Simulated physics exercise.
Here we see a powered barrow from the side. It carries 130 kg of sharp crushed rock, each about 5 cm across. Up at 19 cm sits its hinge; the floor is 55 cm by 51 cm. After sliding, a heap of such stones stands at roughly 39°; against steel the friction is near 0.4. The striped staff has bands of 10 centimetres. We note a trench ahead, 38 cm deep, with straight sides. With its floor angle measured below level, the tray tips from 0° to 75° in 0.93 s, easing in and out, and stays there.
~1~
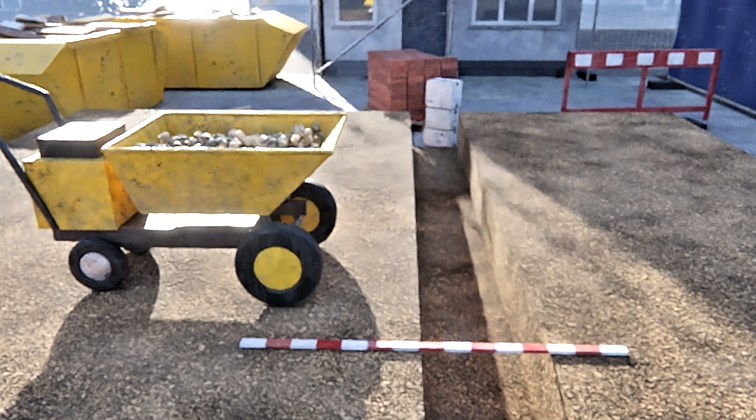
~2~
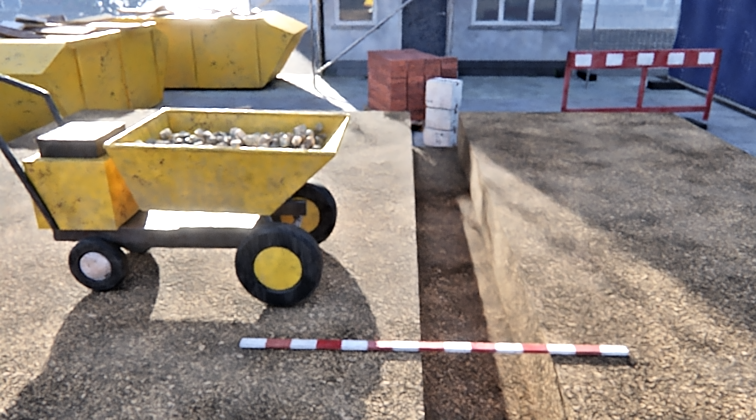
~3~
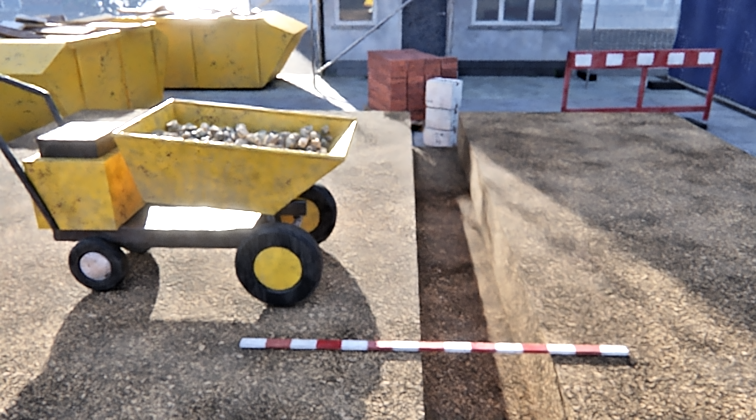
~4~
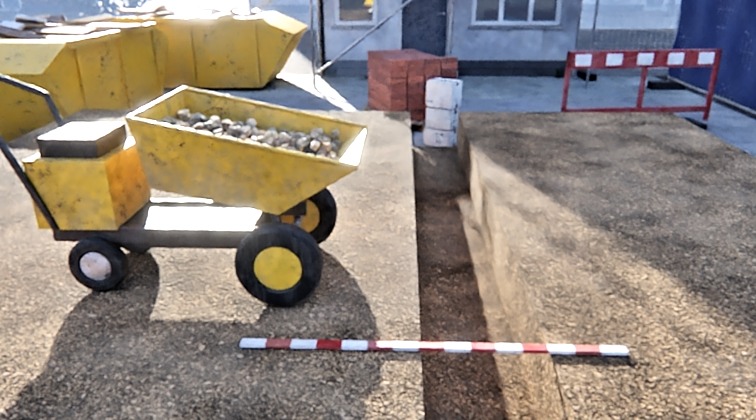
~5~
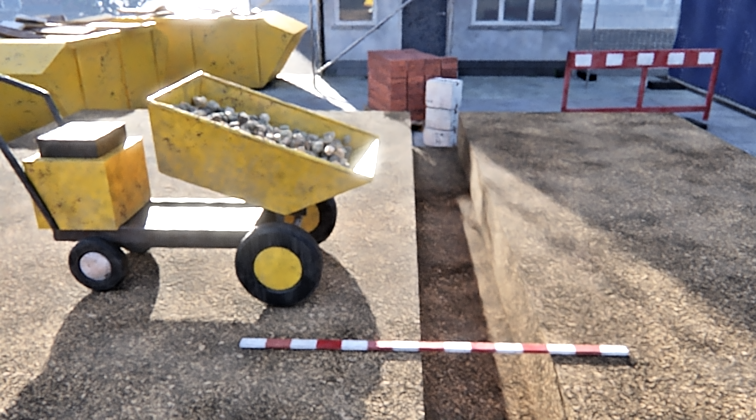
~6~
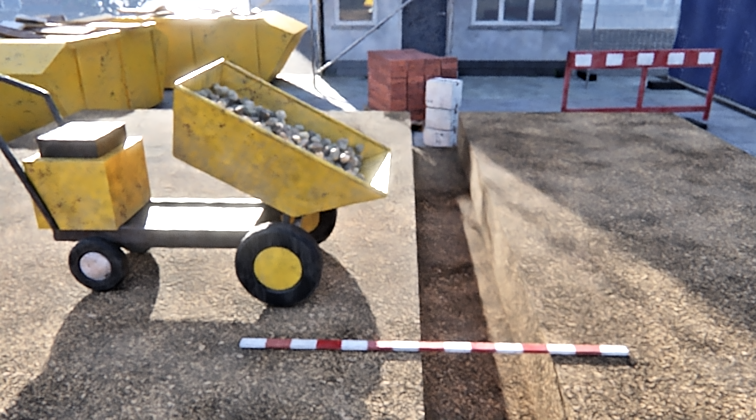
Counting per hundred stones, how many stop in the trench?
Some 100.
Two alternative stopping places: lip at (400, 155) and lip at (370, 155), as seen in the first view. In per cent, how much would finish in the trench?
From the first place around 90 per cent, from the other around 100.
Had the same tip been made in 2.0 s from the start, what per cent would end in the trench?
It'd be some 100 per cent.
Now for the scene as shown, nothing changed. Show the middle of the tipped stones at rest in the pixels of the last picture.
The tipped stones centre close to (469, 329).
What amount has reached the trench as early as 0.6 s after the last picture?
Some 35 per cent of the load by that point.
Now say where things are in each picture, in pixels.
The first frame shows lip at (332, 152), floor tilted 0°, highest stones at (265, 136).
The second frame shows lip at (336, 154), floor tilted 1°, highest stones at (244, 136).
The third frame shows lip at (345, 159), floor tilted 6°, highest stones at (192, 131).
In the fourth frame, the tray is at 12°, its lip at (358, 167); the top of the load is at (190, 120).
In the fifth frame, the tray is at 20°, its lip at (373, 180); the top of the load is at (198, 108).
In the sixth frame, the tray is at 29°, its lip at (387, 196); the top of the load is at (218, 95).
Then, 0.3 s after the last picture the floor is at 64°, 100 % in the tray; the foremost stones are at (404, 231).
Then, 0.6 s after the last picture the floor is at 75°, 63 % in the tray, 37 % in the trench; the foremost stones are at (488, 316).
Then, 1.0 s after the last picture the floor is at 75°, 14 % in the tray, 86 % in the trench; the foremost stones are at (514, 331).
Then, 2.9 s after the last picture the floor is at 75°, 0 % in the tray, 100 % in the trench; the foremost stones are at (516, 337).
